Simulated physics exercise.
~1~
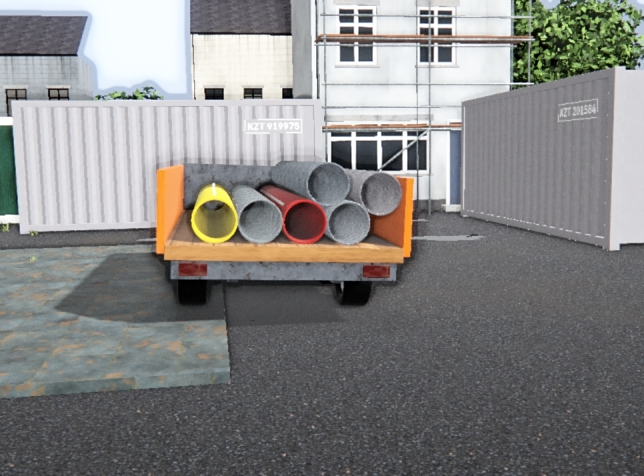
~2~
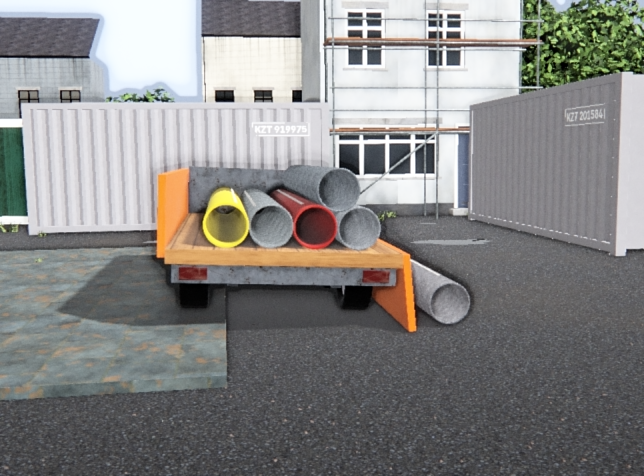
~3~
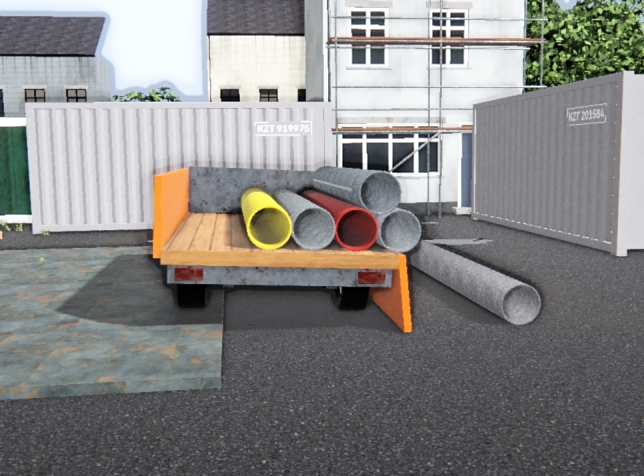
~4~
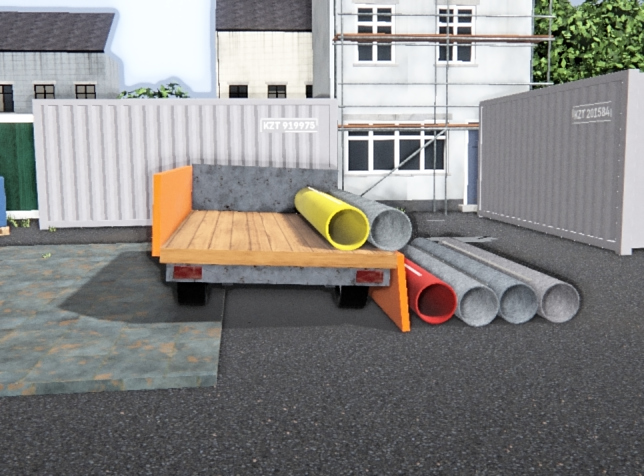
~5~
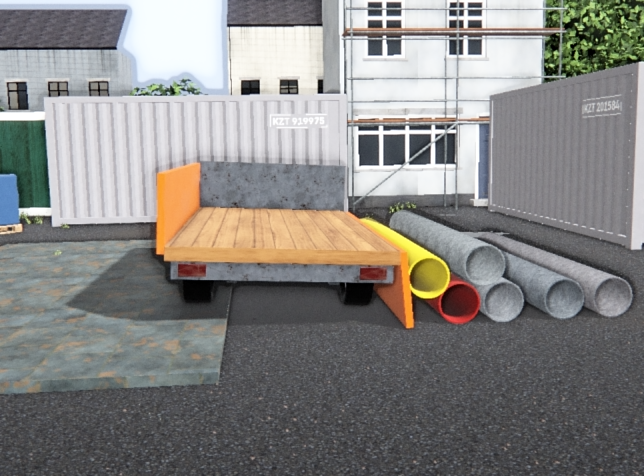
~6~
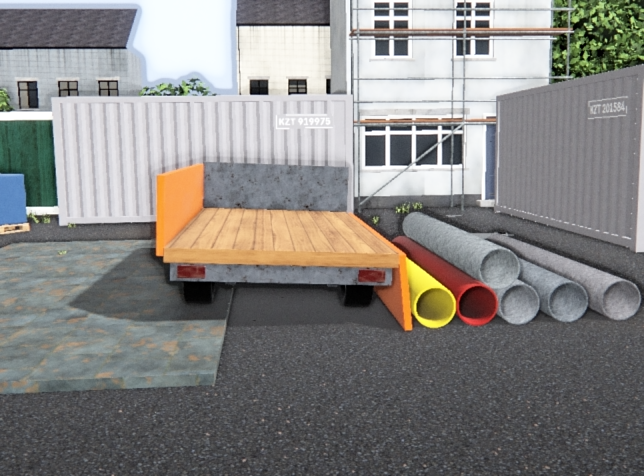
A low flatbed trailer with orange side boards, seen from behind, carries a stack of large pipes, one yellow, one red and the rest grey. It stands on dark tarmac before pale containers and a white house with scaffolding. The right side board drops, and a grey pipe rolls off that side. More grey pipes and the red one follow, while the yellow one rolls rightward across the wooden deck and drops off too. All six pipes end in a heap on the ground to the right, yellow nearest the empty trailer with red beside it.
